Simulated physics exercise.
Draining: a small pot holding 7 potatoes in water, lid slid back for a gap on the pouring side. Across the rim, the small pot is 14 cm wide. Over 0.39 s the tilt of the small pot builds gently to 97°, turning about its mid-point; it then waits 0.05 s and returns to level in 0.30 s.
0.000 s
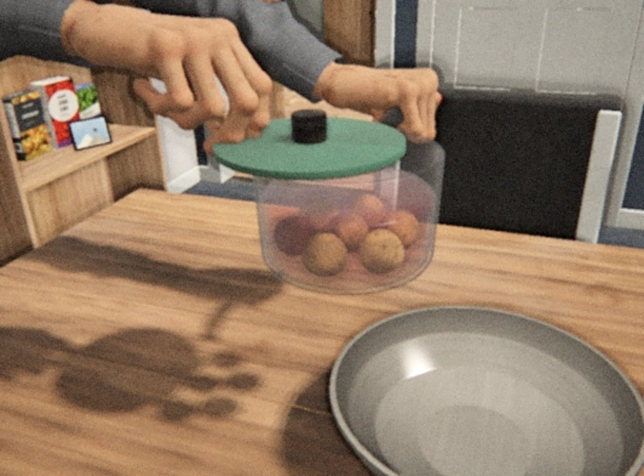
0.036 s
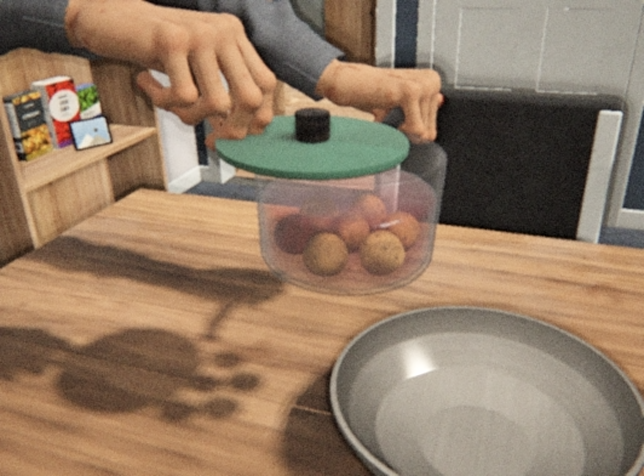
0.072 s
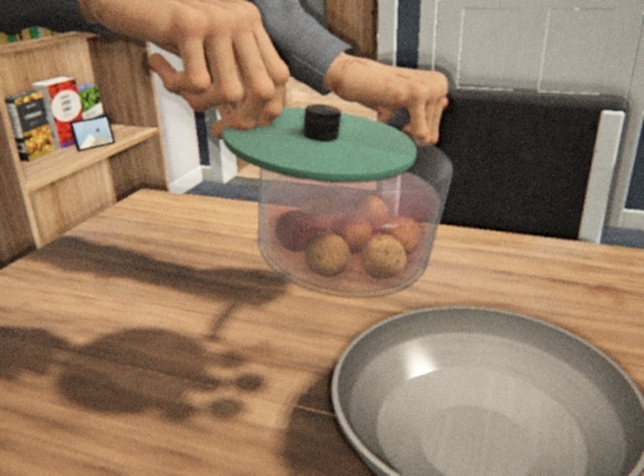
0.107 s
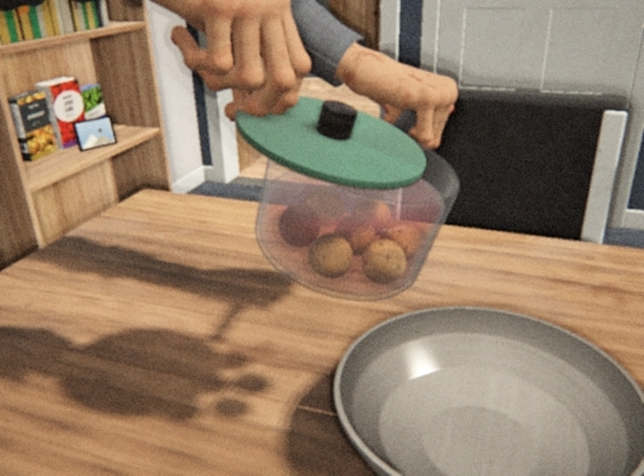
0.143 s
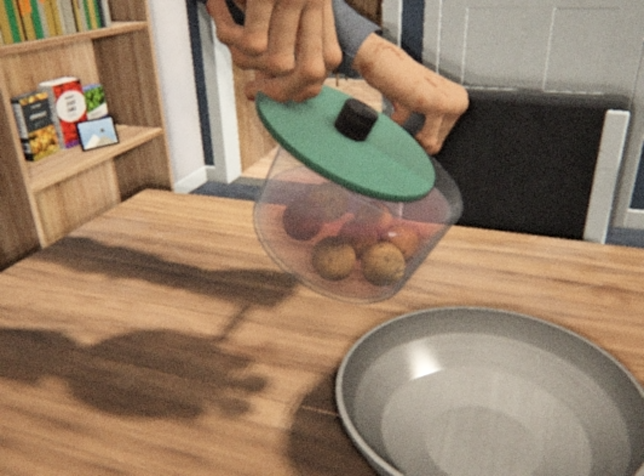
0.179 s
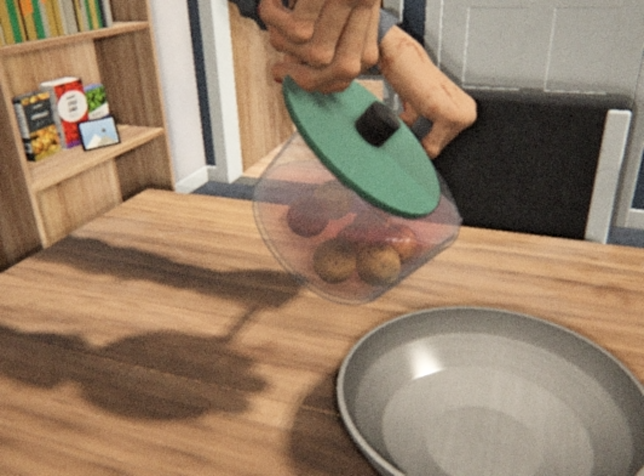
Two hands tilting a clear pot of potatoes under a green lid steadily to the right beside a wide metal pan.
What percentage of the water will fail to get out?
About 33 per cent.
After 0.32 s the tilt is 89° and 68 per cent of the water is still in the small pot.
After 0.42 s the tilt is 97° and 49 per cent of the water is still in the small pot.
After 0.53 s the tilt is 76° and 36 per cent of the water is still in the small pot.
After 0.65 s the tilt is 20° and 33 per cent of the water is still in the small pot.
In the end 33 per cent of the water is still in the small pot.
